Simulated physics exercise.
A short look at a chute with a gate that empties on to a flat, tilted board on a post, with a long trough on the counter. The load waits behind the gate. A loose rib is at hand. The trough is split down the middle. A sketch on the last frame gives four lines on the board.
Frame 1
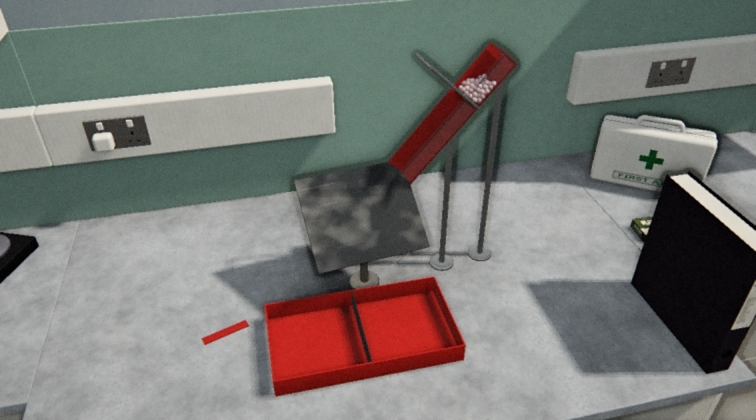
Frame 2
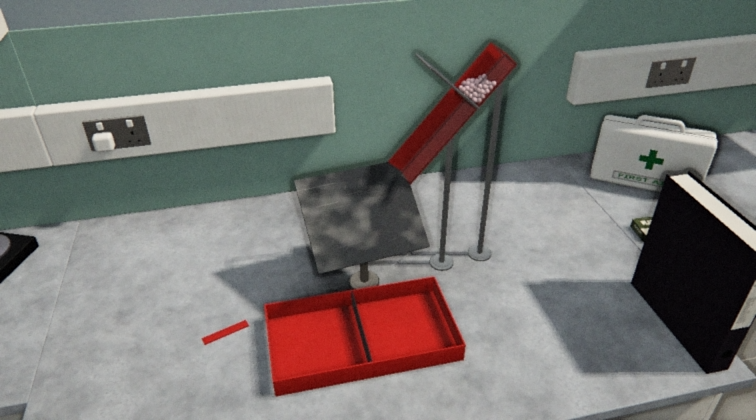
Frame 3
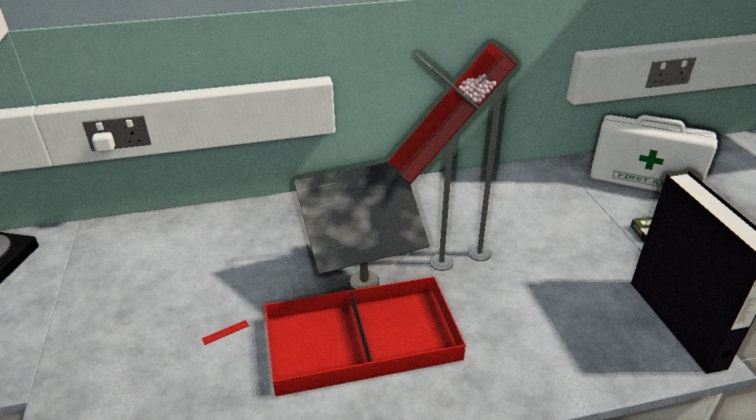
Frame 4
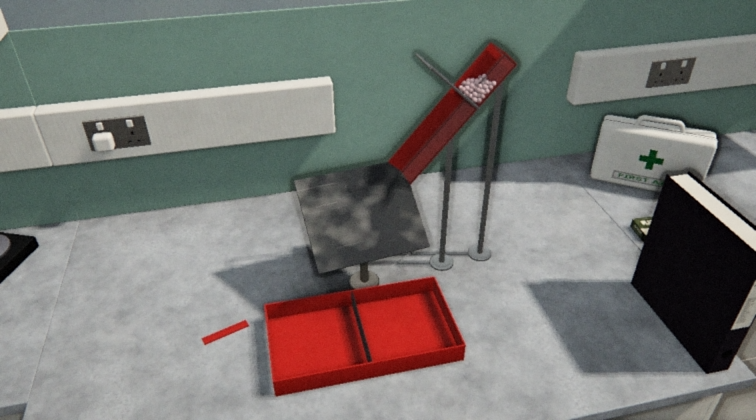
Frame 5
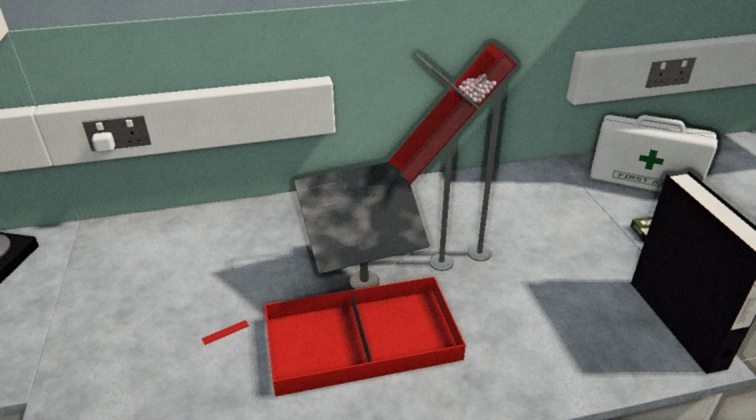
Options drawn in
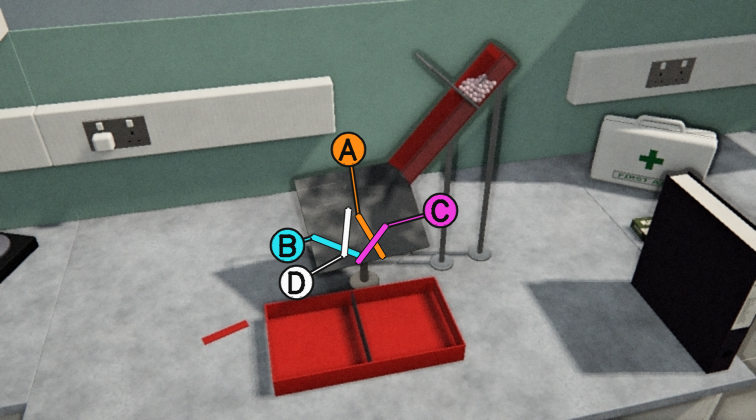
A red chute on thin grey posts slopes down to the left on a pale grey counter against a green wall, seen from slightly above. Small pinkish-white beads sit behind its gate, above a tilted dark board, a divided red trough and a loose red strip, with a first-aid case and black book at right. Nothing visibly moves, and the camera stays still.
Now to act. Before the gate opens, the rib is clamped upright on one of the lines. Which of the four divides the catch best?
Use line D.
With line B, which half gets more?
The right half.
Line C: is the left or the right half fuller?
More lands on the left.
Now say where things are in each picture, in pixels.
Load behind the gate at (474, 90), sugar pearls; lip of the chute at (405, 177), sloping fairly steeply, in the first picture.
Middle of the board at (363, 214), tilted fairly steeply; middle of its low edge at (376, 260); of its high edge at (350, 169), in the second picture.
Front corners of the trough at (273, 381) and (465, 345); front end of its middle wall at (372, 363), in the third picture.
Middle of the load at (474, 90); lip at (405, 177), in the fourth picture.
Middle of the load at (474, 90); lip at (405, 177), in the fifth picture.
On the marked copy, line A from (358, 216) to (382, 256); line B from (313, 237) to (358, 254); line C from (385, 226) to (358, 261); line D from (348, 210) to (344, 254).
For line A, of what is caught, about a quarter in the left half, most in the right.
For line B, of what is caught, a small part in the left half, most in the right.
For line C, of what is caught, nearly all in the left half, a stray few in the right.
For line D, of what is caught, about two thirds in the left half, about a third in the right.
